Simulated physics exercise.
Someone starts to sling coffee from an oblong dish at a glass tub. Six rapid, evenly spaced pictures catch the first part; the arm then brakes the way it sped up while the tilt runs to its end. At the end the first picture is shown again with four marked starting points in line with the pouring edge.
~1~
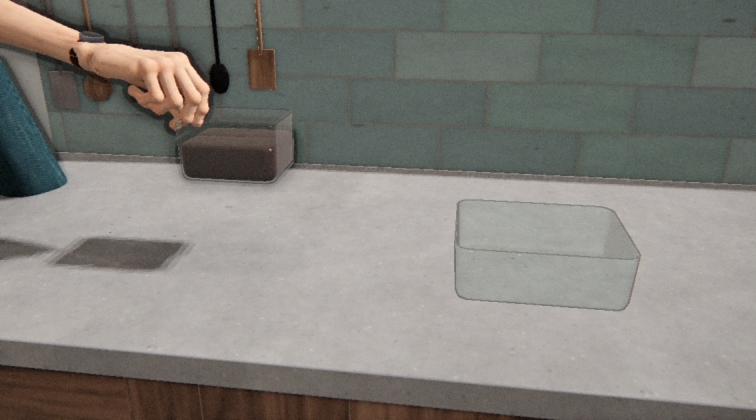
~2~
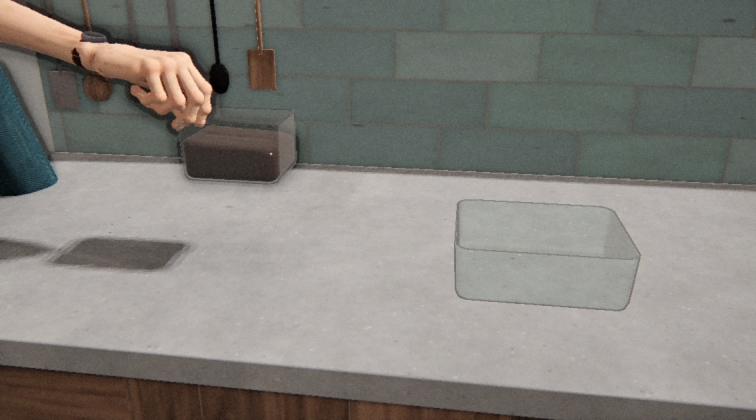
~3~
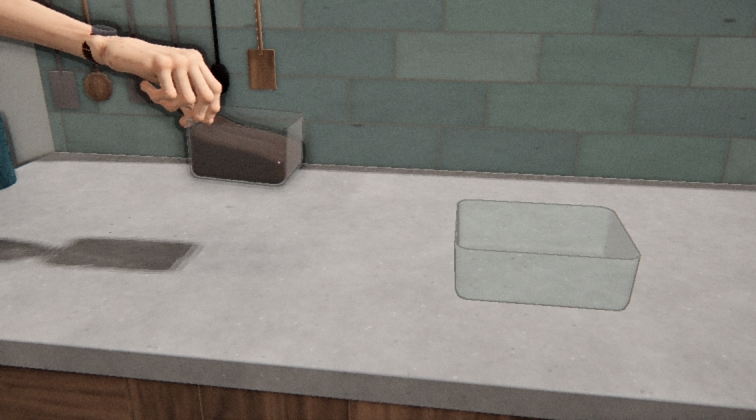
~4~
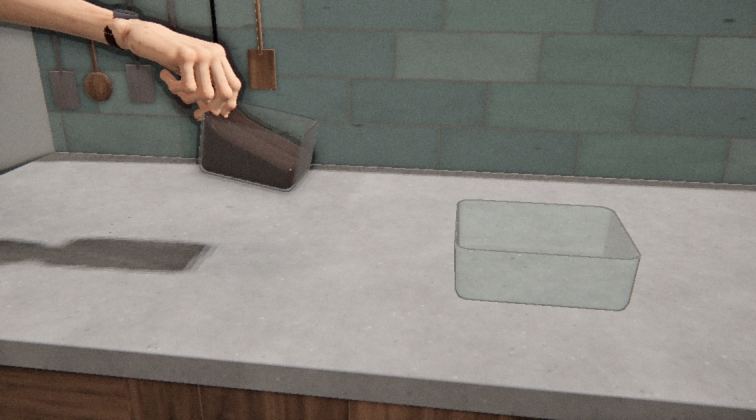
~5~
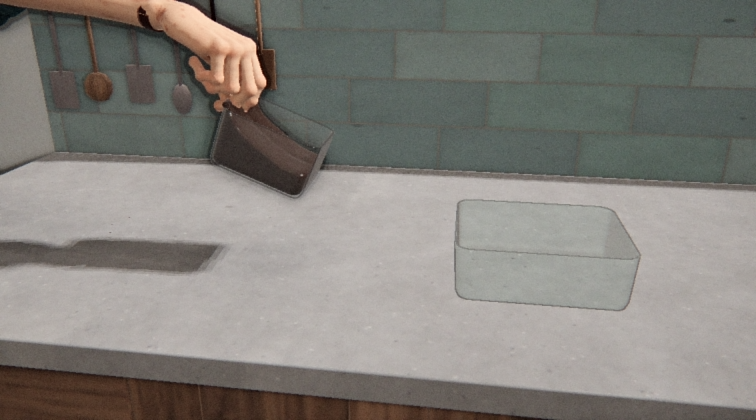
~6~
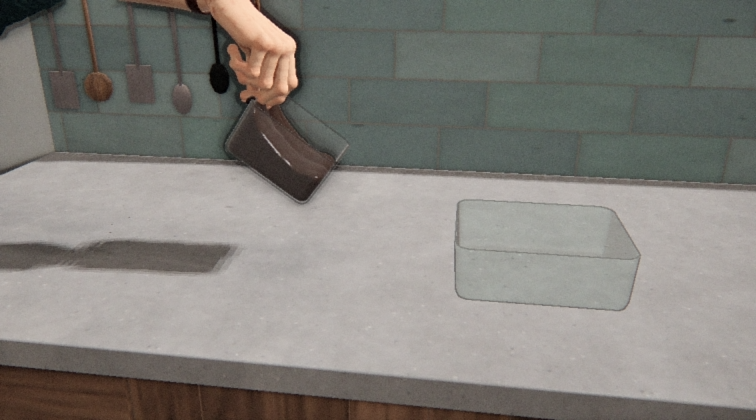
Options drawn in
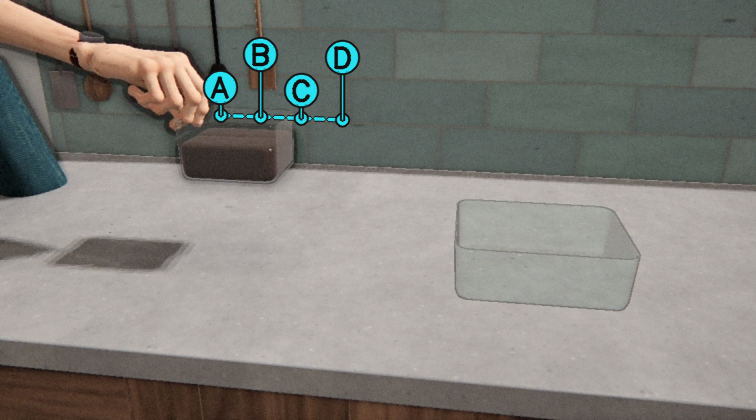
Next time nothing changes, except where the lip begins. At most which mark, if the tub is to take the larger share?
That is dot D.
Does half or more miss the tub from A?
Yes, it does.
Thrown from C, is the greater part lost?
Yes, that goes wrong.
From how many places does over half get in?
One of them.
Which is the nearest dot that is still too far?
C.
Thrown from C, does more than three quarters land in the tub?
No, less.
On the marked copy, A at (220, 115); B at (260, 116); C at (301, 118); D at (342, 119).
If A is chosen, about 0 % lands in the tub, 99 % falls short.
If B is chosen, about 2 % lands in the tub, 93 % falls short and 5 % goes beside or beyond.
If C is chosen, about 30 % lands in the tub, 64 % falls short and 6 % goes beside or beyond.
If D is chosen, about 63 % lands in the tub, 25 % falls short and 12 % goes beside or beyond.
